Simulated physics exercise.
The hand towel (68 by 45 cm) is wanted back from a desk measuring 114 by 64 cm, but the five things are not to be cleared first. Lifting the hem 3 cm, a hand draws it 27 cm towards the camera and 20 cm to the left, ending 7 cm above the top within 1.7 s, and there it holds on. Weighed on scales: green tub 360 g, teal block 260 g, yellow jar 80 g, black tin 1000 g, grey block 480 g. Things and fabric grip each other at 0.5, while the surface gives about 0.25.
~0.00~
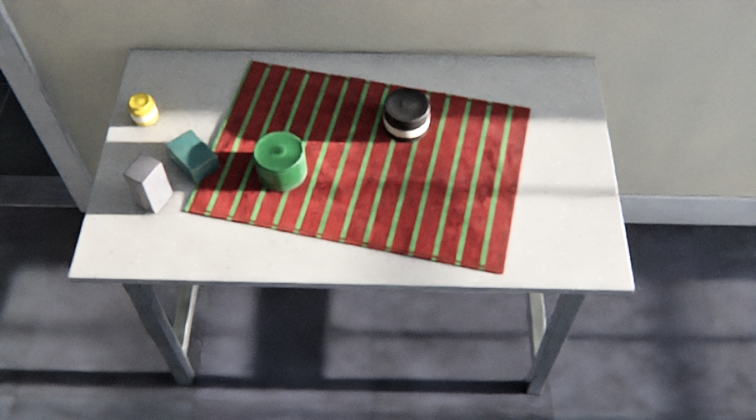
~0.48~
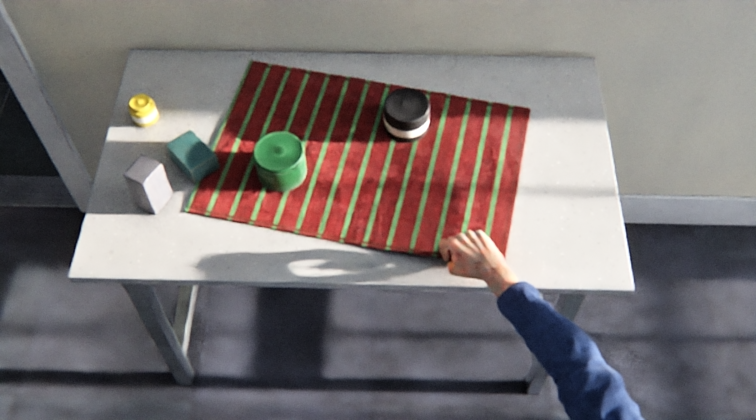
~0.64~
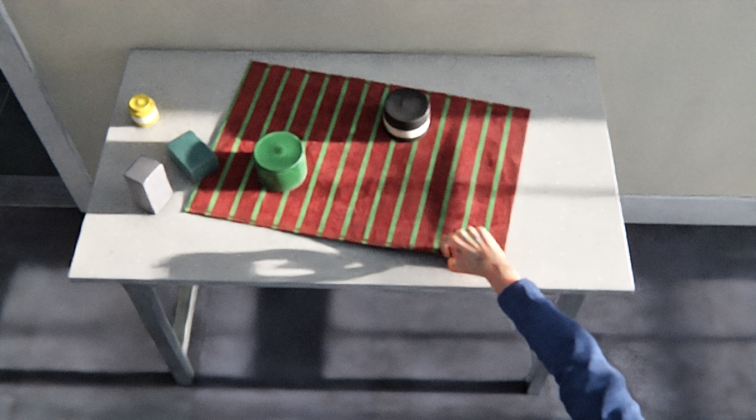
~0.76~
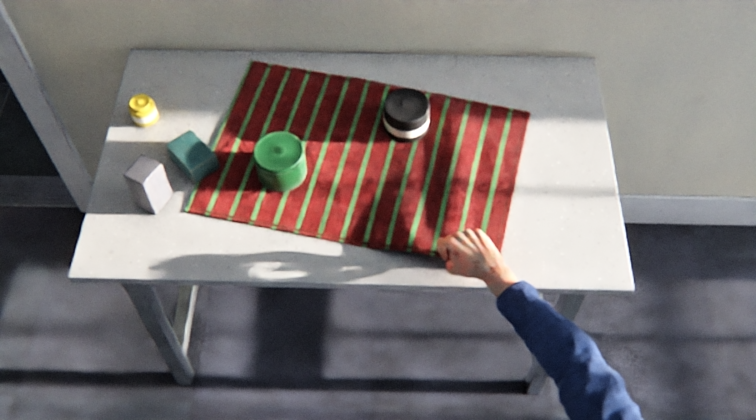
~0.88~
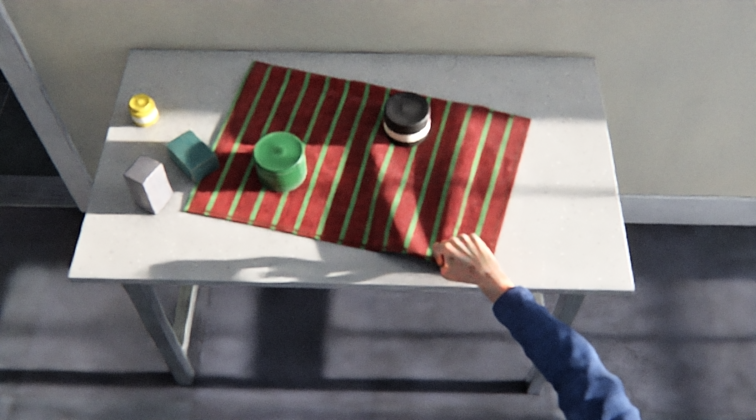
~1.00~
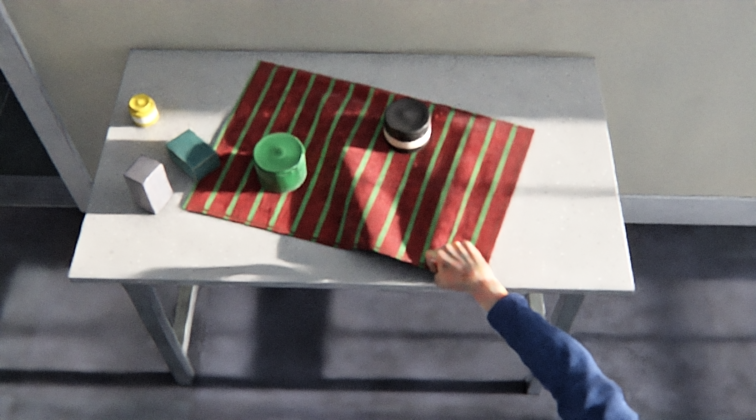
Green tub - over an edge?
No.
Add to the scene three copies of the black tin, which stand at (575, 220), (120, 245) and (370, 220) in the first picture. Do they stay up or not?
Still on top, still on top, off the top.
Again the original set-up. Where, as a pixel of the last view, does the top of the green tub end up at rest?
You'll find it ending up somewhere near (264, 201).
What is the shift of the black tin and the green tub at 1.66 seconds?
For the black tin it's around 20 cm, and for the green tub around 6 cm.
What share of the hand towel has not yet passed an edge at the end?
I'd say close to 70 per cent of it.
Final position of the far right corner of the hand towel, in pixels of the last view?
(508, 291).
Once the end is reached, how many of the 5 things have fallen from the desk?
That works out to 0 of them.
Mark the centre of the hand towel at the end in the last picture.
Centre in the last view: Approx. (340, 239).
By 1.3 s, 95 % of the hand towel is still over the top; green tub 2 cm off its start, black tin 10 cm off its start, teal block 1 cm off its start.
By 1.7 s, 85 % of the hand towel is still over the top; green tub 6 cm off its start, black tin 18 cm off its start.
By 2.0 s, 75 % of the hand towel is still over the top; green tub 11 cm off its start at (266, 191), black tin 26 cm off its start at (397, 202), teal block 2 cm off its start at (197, 155).
By 2.3 s, 70 % of the hand towel is still over the top; green tub 13 cm off its start, black tin 30 cm off its start, teal block 3 cm off its start.
By 3.9 s, 70 % of the hand towel is still over the top; green tub 13 cm off its start at (264, 201), black tin 30 cm off its start at (389, 218), teal block 3 cm off its start at (198, 159).
